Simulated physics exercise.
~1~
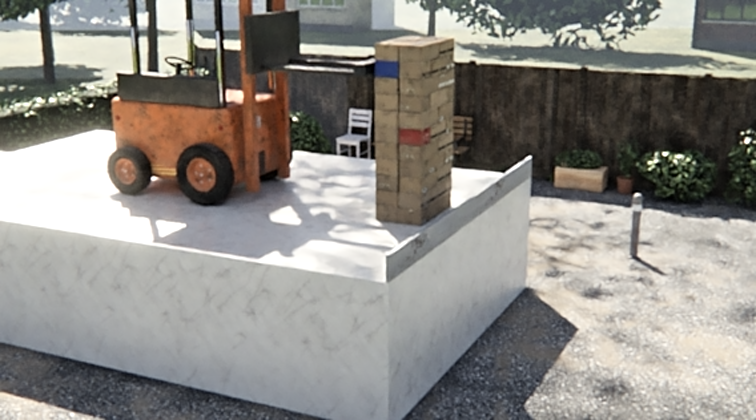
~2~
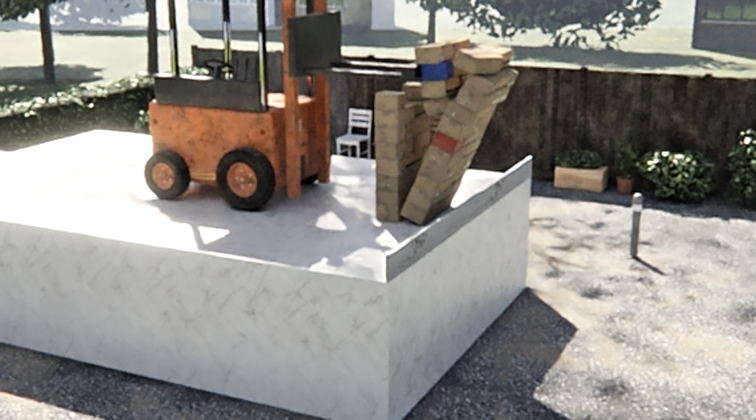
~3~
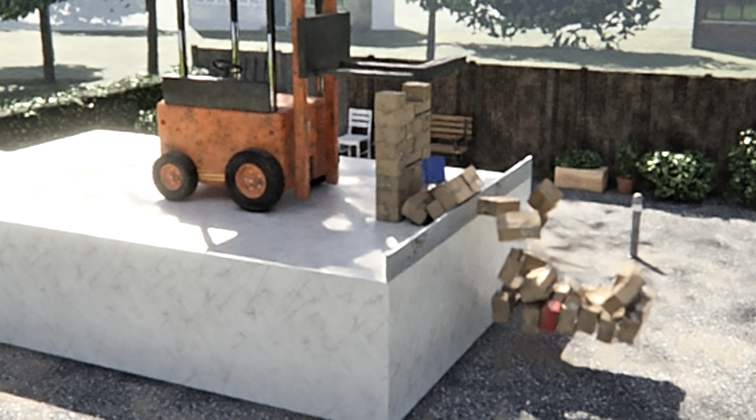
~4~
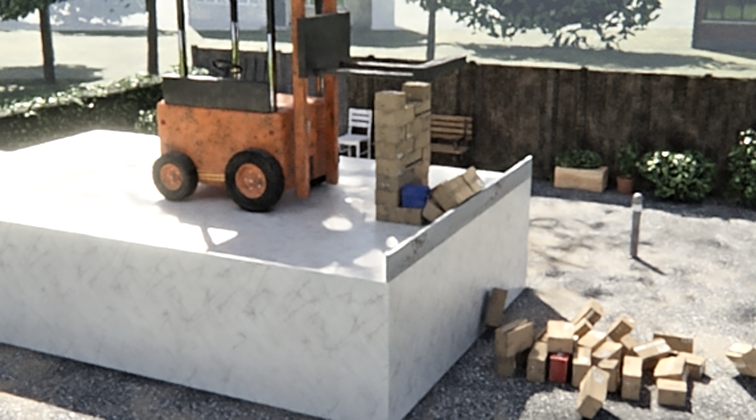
Orange lift truck driving right and pushing a block stack with a beam, toppling many over the ledge while some stay standing.
